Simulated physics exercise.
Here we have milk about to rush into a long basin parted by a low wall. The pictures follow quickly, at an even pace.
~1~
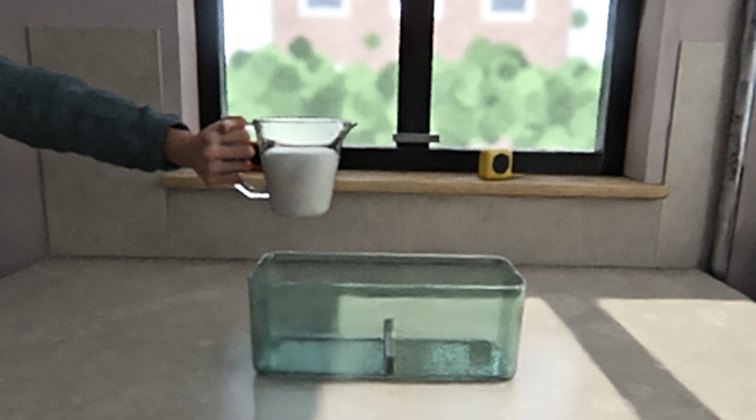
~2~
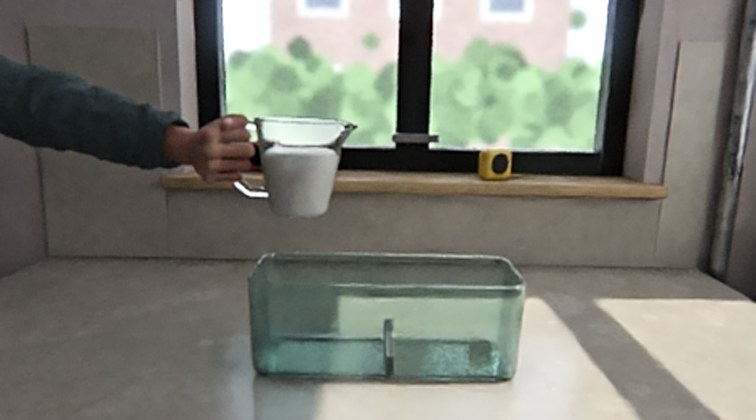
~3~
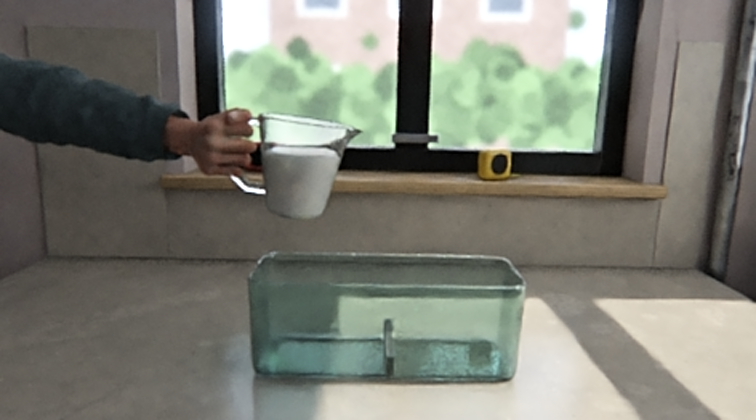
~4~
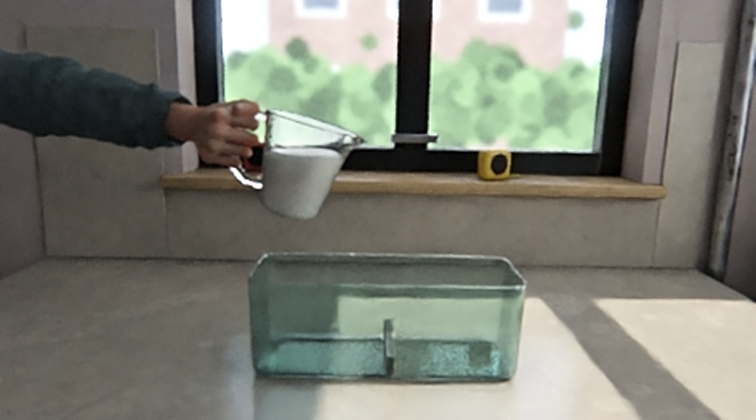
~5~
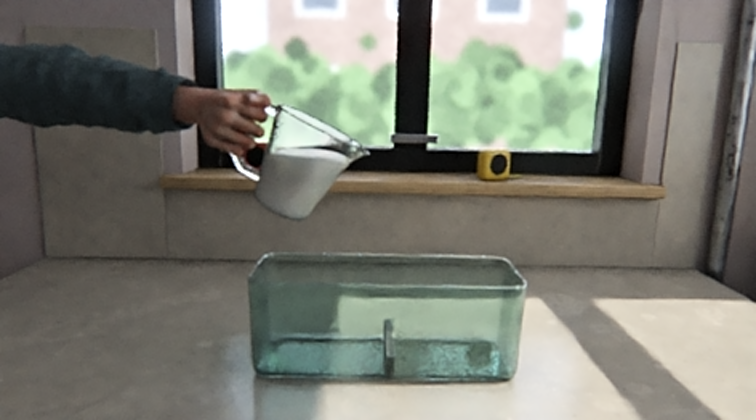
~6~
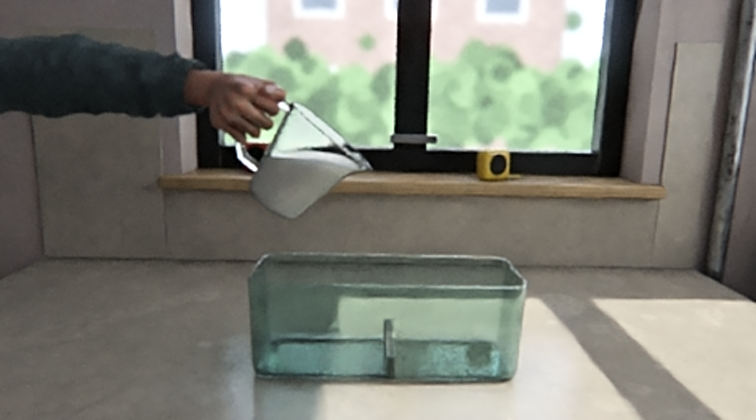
An arm in a dark teal sleeve reaches in from the left, holding a clear jug of milk in front of a black-framed window, seen from straight ahead in a still view. Below, a long green-tinted glass basin with a low inner wall stands on a pale, sunlit counter, and a yellow object sits on the wooden sill. The hand rises slightly and tilts the jug steadily rightward, the milk shifting toward its spout.
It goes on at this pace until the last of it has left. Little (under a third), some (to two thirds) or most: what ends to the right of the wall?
It comes to more than two thirds.
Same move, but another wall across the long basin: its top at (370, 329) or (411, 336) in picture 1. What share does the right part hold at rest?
First some 95, then 20 per cent.
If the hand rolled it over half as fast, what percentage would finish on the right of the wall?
Roughly 85 in a hundred.
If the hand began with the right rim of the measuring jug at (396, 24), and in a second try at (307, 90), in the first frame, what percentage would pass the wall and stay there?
The first gives 75 %, the second 10 %.
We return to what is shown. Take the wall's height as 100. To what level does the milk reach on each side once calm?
Left: 10 %. Right: 70 %.
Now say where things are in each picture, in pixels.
In the first frame, it leans 0°; its right rim is at (358, 123); the milk meets the walls at (263, 150) and (338, 152); the long basin's rim runs from (257, 267) to (516, 272); the wall's top is at (389, 336).
In the second frame, it leans 2°; its right rim is at (359, 125); the milk meets the walls at (263, 150) and (338, 152).
In the third frame, it leans 7°; its right rim is at (363, 130); the milk meets the walls at (266, 149) and (340, 153).
In the fourth frame, it leans 15°; its right rim is at (367, 140); the milk meets the walls at (268, 150) and (343, 154).
In the fifth frame, it leans 26°; its right rim is at (371, 153); the milk meets the walls at (267, 155) and (348, 157).
In the sixth frame, it leans 38°; its right rim is at (373, 169); the milk meets the walls at (263, 158) and (358, 162).
A moment on, the measuring jug is tipped on its side and 62 per cent is still to pour, 2 is left of the wall and 11 right of it.
Next, the measuring jug is tipped on its side and 17 per cent is still to pour, 9 is left of the wall and 58 right of it.
Then the measuring jug is tipped on its side and 3 per cent is still to pour, 8 is left of the wall and 85 right of it.
Later the measuring jug is tipped on its side and 0 per cent is still to pour, 10 is left of the wall and 89 right of it.
Finally, 12 per cent lies left of the wall, 87 right of it and 1 outside.
